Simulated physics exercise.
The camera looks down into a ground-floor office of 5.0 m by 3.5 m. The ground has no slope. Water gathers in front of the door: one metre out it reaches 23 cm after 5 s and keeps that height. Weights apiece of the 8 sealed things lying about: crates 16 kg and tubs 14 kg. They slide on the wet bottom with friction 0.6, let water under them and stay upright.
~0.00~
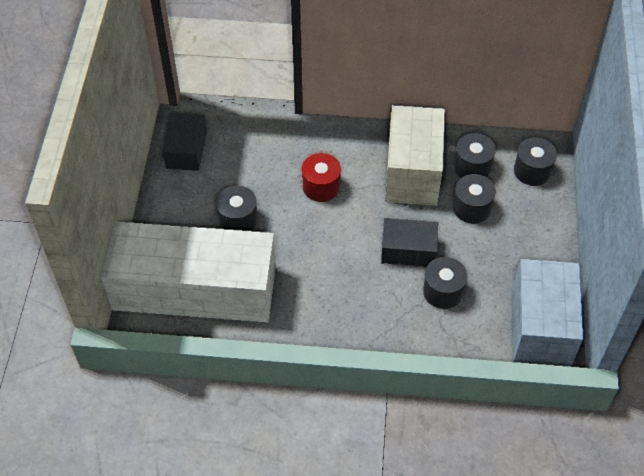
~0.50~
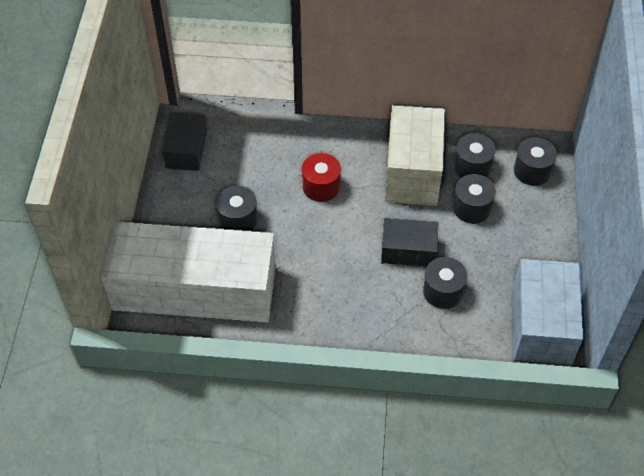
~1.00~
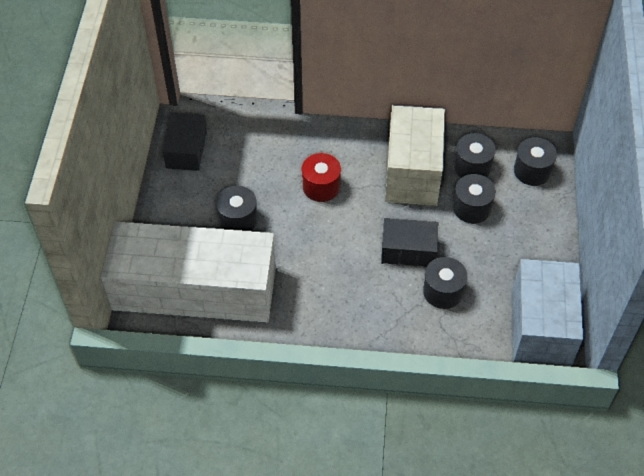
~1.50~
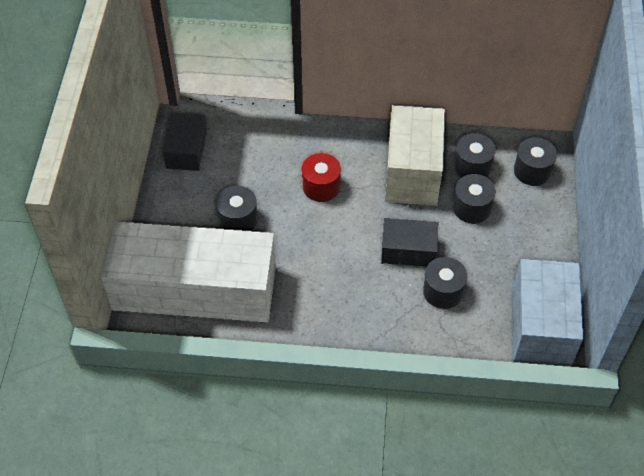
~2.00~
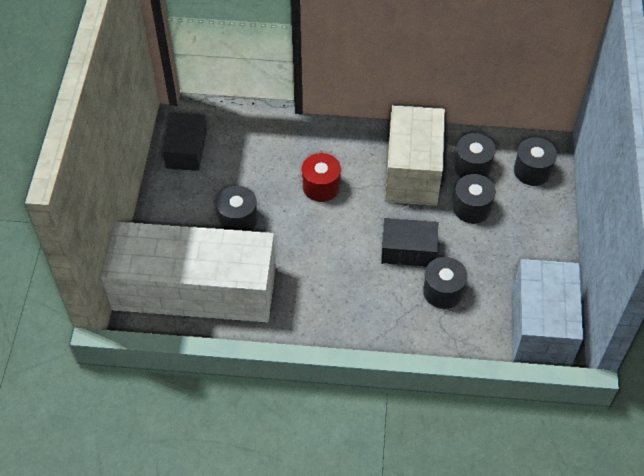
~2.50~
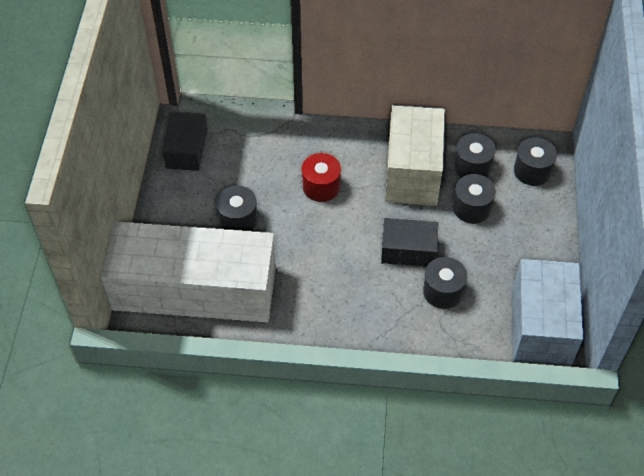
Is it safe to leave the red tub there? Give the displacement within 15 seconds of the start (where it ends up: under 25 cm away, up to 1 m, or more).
The red tub moves a short way.
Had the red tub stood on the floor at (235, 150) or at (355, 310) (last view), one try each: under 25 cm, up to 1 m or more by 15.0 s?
In that order: It gets carried off; it gets carried off.
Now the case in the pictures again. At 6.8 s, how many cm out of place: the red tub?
Roughly 0 cm by then.
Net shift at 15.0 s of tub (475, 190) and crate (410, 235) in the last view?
In turn: 120 cm, 150 cm.
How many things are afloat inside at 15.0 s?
At that moment 7.
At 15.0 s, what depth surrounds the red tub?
About 8 cm.
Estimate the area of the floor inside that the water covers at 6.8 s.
Some 9.5 m2.
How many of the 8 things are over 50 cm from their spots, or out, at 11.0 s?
I count 5.
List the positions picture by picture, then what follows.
In the first picture, the red tub at (321, 168), on the bottom; 0.0 m2 under water; 0 of 8 have shifted.
In the second picture, the red tub at (321, 168), on the bottom; water covers 0.0 m2; 0 of 8 have shifted.
In the third picture, the red tub at (321, 168) rests on the ground; 0.0 m2 under water; 0 of 8 have shifted.
In the fourth picture, the red tub at (321, 168) rests on the ground; 0.0 m2 under water; 0 of 8 have shifted.
In the fifth picture, the red tub at (321, 168) rests on the ground; 0.0 m2 under water; 0 of 8 have shifted.
In the sixth picture, the red tub at (321, 168), on the bottom; water covers 0.5 m2; 0 of 8 have shifted.
After 3.5 s the red tub is near (321, 168), 0.0 m from its start, aground; 0 afloat.
After 6.8 s the red tub is near (321, 169), 0.0 m from its start, aground; 2 afloat.
After 11.0 s the red tub is near (369, 156), 0.6 m from its start, aground; 3 afloat.
After 15.0 s the red tub is near (356, 155), 0.4 m from its start, aground; 7 afloat.
